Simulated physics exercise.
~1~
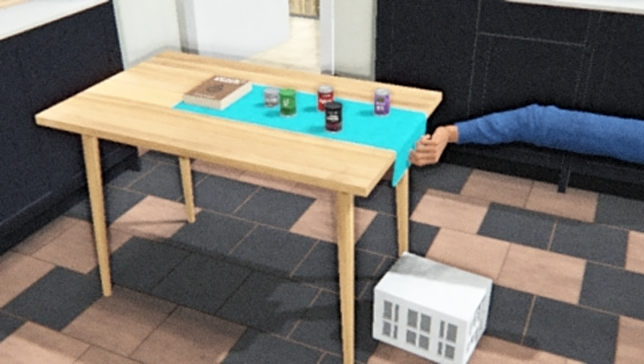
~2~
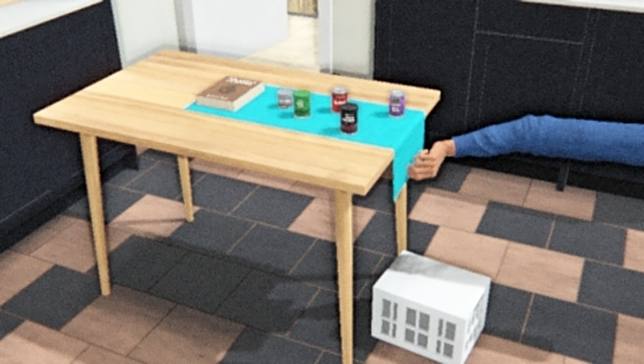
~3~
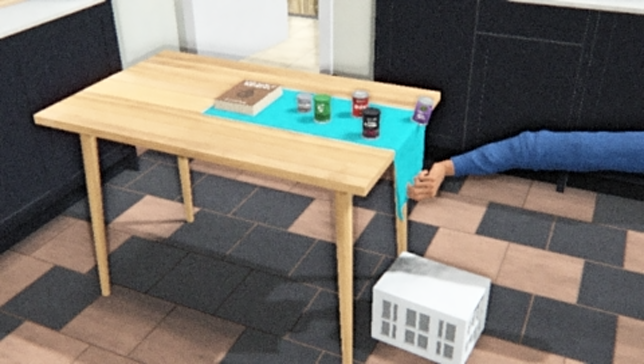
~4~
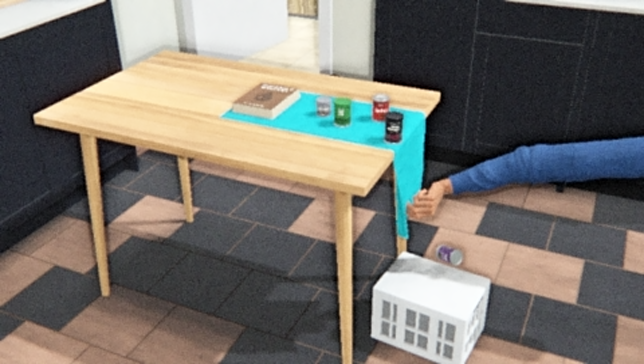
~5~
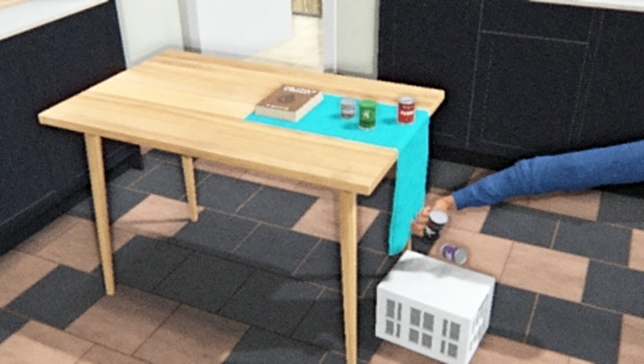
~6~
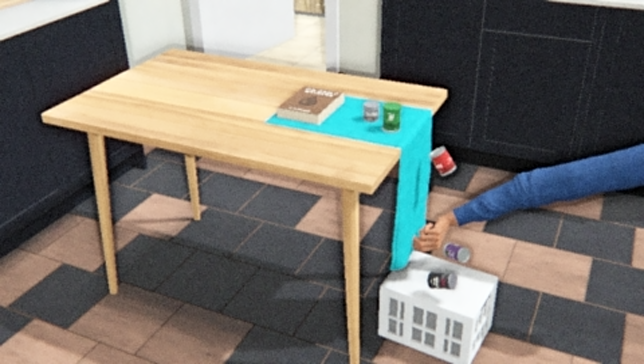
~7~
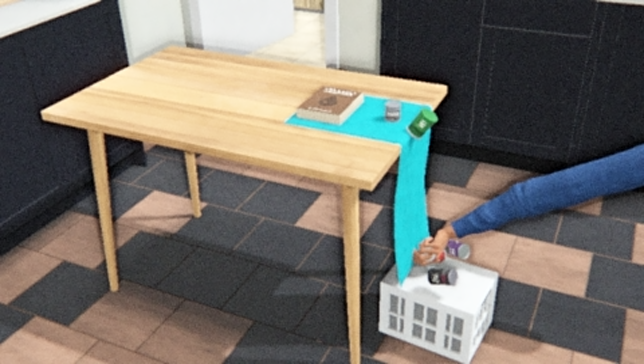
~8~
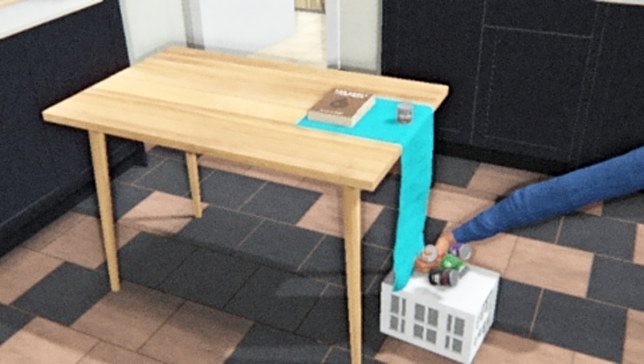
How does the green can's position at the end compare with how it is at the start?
At the start the green can stands upright on the turquoise cloth on the table. By the end it has gone over the edge and lies on its side down by the top of the white crate.
